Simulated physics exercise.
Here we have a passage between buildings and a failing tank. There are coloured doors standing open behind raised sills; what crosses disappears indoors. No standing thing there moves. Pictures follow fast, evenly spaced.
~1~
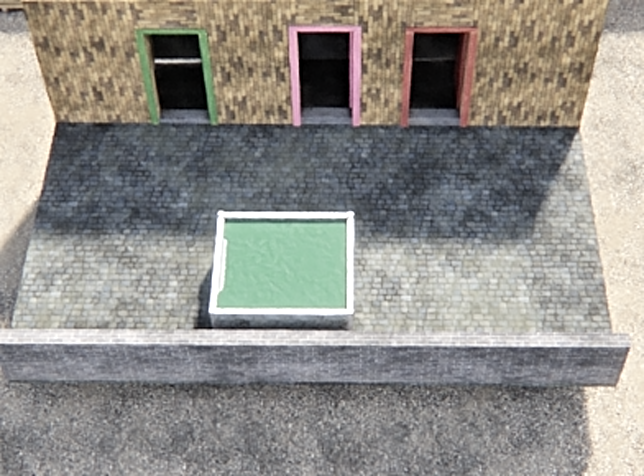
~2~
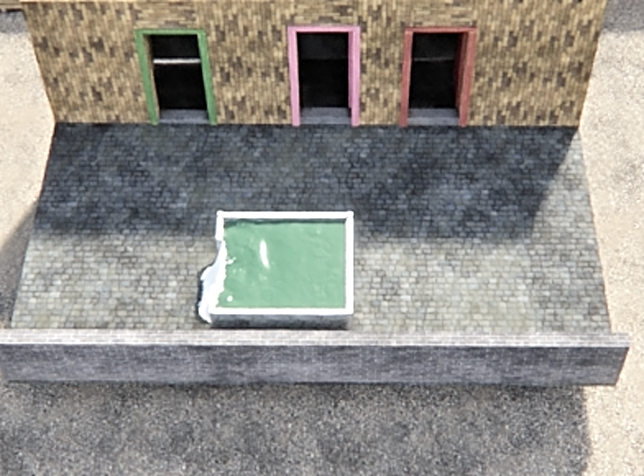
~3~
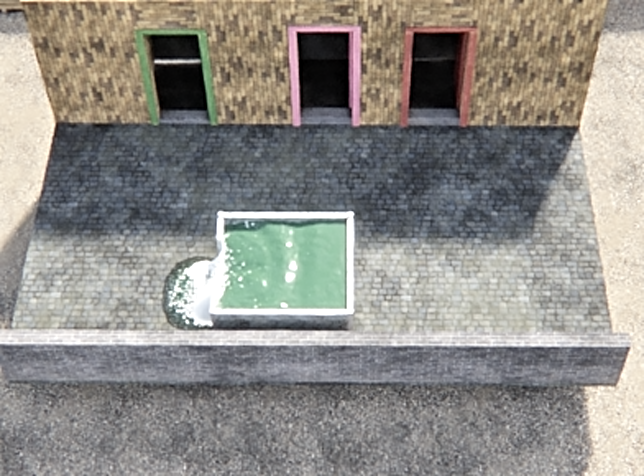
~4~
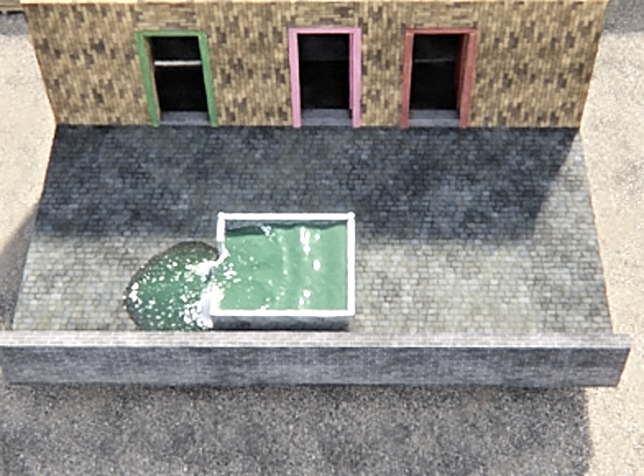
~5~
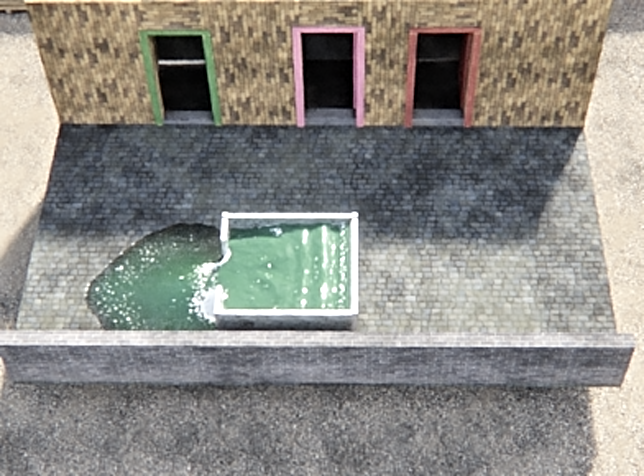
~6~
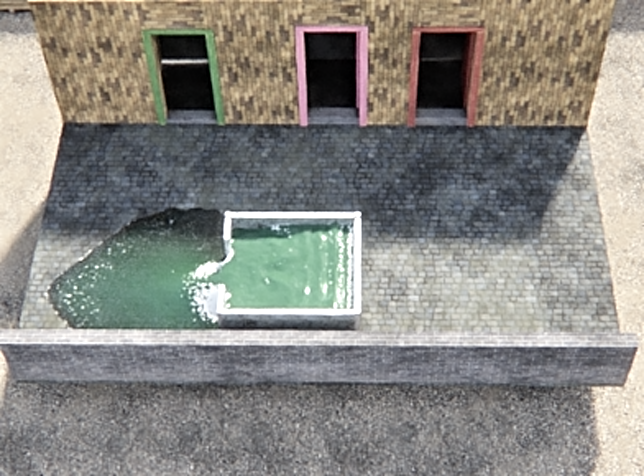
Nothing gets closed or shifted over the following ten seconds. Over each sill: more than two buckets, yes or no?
Green door: No, not more; red door: No, not more; pink door: No, not more.
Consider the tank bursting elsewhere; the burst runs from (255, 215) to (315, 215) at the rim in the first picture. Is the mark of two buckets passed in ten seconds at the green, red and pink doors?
Green floods; red stays under; pink takes more.
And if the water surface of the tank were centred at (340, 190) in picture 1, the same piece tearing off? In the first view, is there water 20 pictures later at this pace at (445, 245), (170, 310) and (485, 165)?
In that order: Dry, awash, clear.
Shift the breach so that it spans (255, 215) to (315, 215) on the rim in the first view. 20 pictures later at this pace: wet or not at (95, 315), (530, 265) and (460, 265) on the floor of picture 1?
Bone-dry, bone-dry, bone-dry.
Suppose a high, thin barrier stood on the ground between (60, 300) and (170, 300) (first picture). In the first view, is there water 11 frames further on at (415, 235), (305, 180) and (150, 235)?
The first spot is untouched, the second untouched, the third swamped.
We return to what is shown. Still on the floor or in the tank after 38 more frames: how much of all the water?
About 42 %.
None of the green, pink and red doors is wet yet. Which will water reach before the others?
It would be the green door.
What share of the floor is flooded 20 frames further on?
30 %, roughly.
A moment on, water covers 25 % of the floor; the green door not reached, the red door not reached, the pink door not reached.
Next, water covers 30 % of the floor; the green door not reached, the red door not reached, the pink door not reached.
Then, water covers 30 % of the floor; the green door wet at the sill, nothing in, the red door not reached, the pink door not reached.
Later, water covers 30 % of the floor; the green door wet at the sill, nothing in, the red door not reached, the pink door not reached.
In the end, water covers 30 % of the floor; the green door wet at the sill, nothing in, the red door not reached, the pink door wet at the sill, nothing in.
